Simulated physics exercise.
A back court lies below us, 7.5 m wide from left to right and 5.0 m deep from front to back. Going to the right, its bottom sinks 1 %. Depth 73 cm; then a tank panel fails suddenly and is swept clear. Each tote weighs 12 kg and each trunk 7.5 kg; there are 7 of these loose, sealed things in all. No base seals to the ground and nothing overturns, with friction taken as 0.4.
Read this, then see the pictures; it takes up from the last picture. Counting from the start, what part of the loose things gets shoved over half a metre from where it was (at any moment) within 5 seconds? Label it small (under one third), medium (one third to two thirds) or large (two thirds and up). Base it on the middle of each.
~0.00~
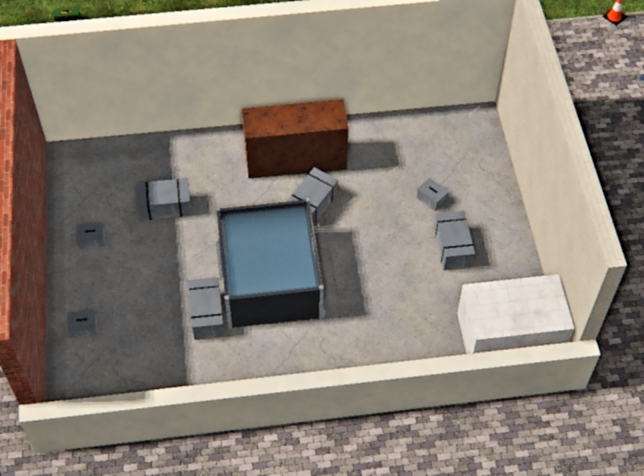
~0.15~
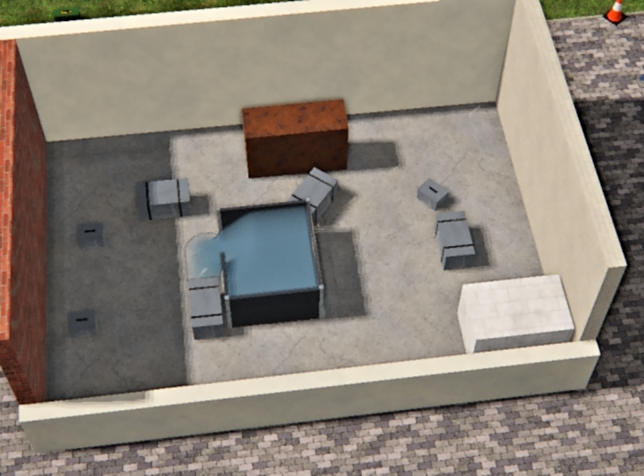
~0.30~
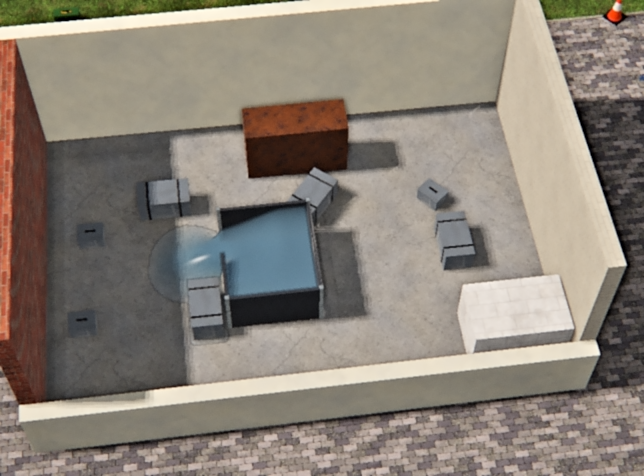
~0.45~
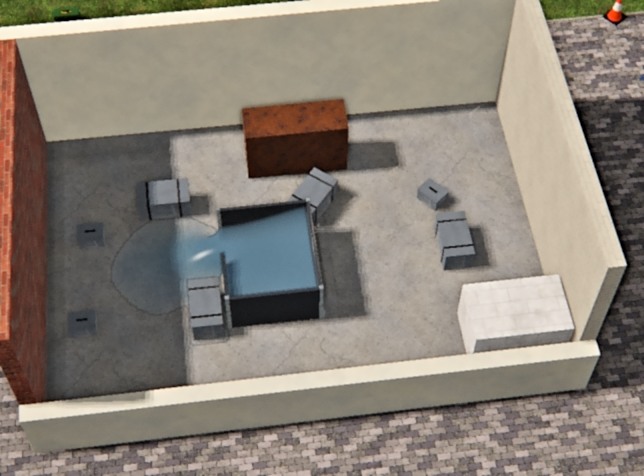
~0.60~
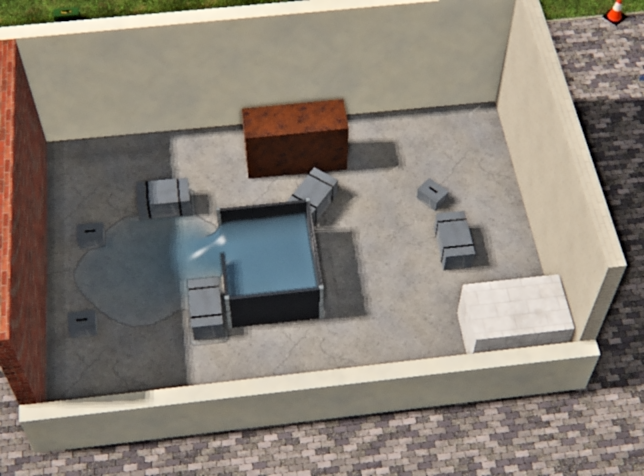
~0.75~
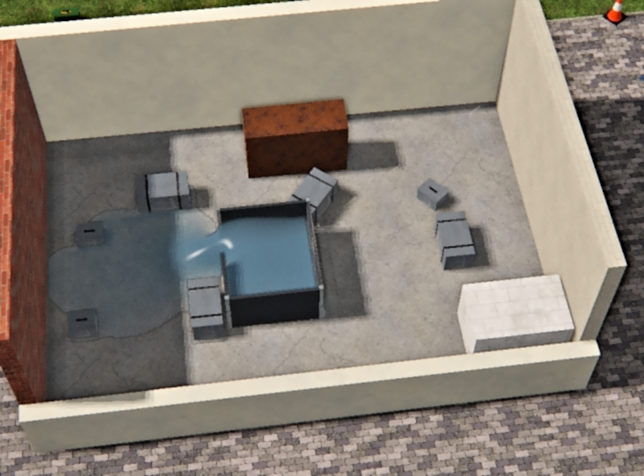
Medium.
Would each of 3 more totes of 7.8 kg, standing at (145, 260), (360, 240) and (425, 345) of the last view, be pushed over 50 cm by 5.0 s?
Going through them in turn, I'd say beyond, not that far and not that far.
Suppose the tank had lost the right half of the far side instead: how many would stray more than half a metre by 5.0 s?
Then it comes to 4 of them.
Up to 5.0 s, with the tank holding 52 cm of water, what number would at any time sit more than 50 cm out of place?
Then it comes to 3.
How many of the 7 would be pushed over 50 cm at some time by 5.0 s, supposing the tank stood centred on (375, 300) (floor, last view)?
4.
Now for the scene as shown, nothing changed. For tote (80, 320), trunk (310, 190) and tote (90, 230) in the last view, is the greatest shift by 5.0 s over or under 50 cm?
Taking them in turn, the answers are greater, smaller and greater.
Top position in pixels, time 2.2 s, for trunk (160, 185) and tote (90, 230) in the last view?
They should sit about (167, 128) and (75, 170) in the last view.
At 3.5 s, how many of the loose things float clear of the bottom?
Of them, 1.
After 1.1 s 1 of 7 are over 50 cm from their spots; 0 afloat.
After 2.2 s 3 of 7 are over 50 cm from their spots; 2 afloat.
After 3.5 s 3 of 7 are over 50 cm from their spots; 1 afloat.
After 5.0 s 3 of 7 are over 50 cm from their spots, and 3 have been at some point; 1 afloat.
